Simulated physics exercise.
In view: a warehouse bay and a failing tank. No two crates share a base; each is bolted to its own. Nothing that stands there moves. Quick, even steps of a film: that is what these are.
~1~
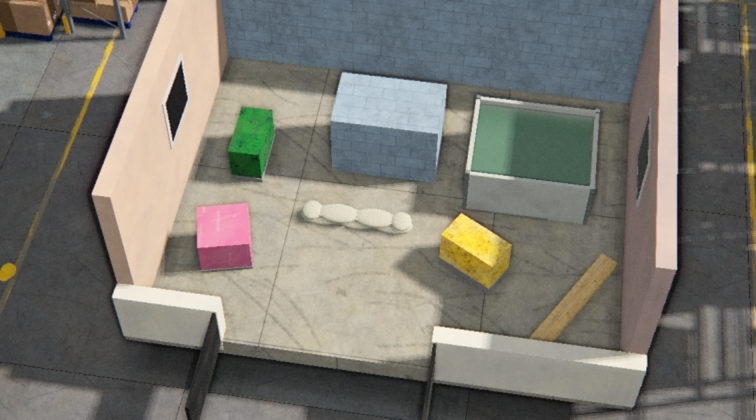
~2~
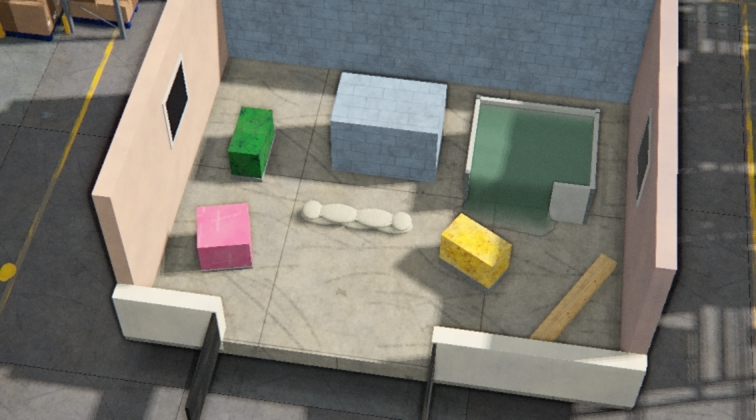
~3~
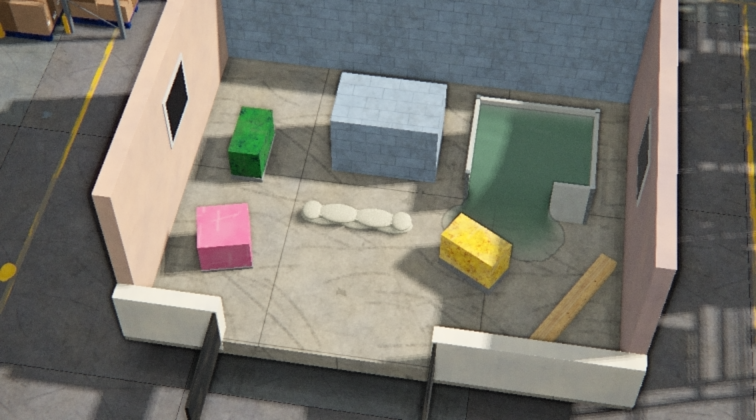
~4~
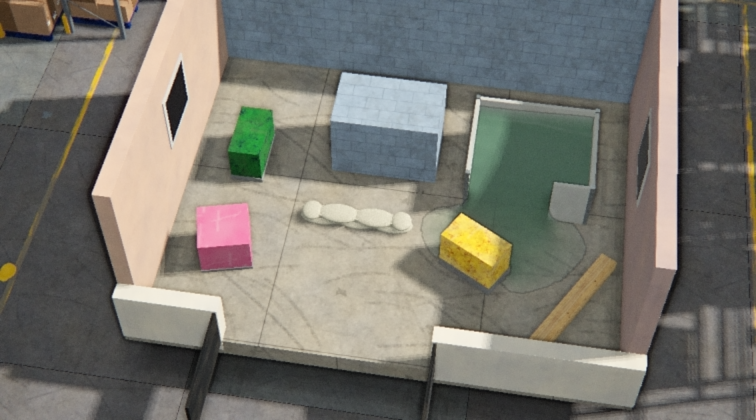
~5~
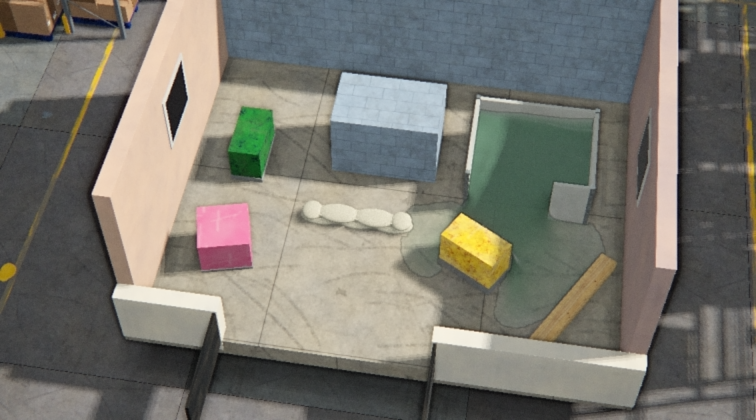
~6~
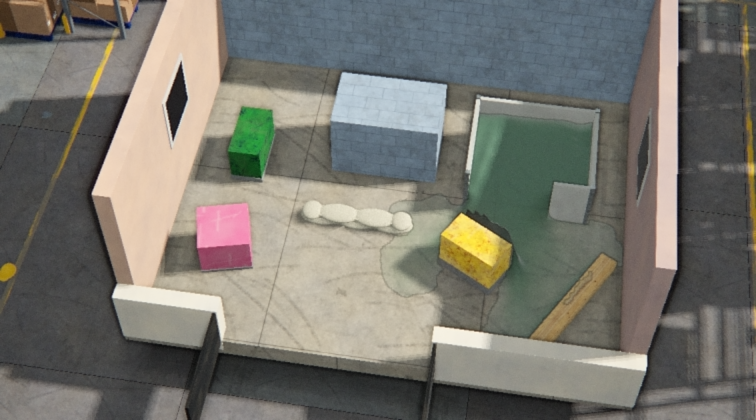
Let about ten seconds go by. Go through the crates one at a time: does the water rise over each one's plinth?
One by one: The pink crate comes out wet, the green crate comes out wet, the yellow crate comes out wet.
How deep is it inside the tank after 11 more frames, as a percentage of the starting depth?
I'd put it at some 34 per cent.
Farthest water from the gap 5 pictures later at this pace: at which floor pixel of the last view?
Farthest reach: (308, 337).
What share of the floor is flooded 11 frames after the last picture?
About 50 %.
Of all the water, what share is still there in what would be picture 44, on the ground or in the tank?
Near 88 percent, give or take.
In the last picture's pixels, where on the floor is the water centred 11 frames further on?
Centre point: Around (498, 241).
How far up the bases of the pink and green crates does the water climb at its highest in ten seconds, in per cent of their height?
Some 230 and 150 % respectively.
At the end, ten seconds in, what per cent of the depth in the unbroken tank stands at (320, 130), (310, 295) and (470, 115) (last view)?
About 8, 6 and 4 percent, in that order.
A moment on, water covers 30 % of the floor; the pink crate not reached, the green crate not reached, the yellow crate water round its plinth.
Next, water covers 50 % of the floor; the pink crate water round its plinth, the green crate water round its plinth, the yellow crate water round its plinth.
Then, water covers 65 % of the floor; the pink crate water round its plinth, the green crate water round its plinth, the yellow crate water round its plinth.
Later, water covers 85 % of the floor; the pink crate water round its plinth, the green crate water round its plinth, the yellow crate water round its plinth.
In the end, water covers 95 % of the floor; the pink crate was topped, the green crate was topped, the yellow crate was topped.
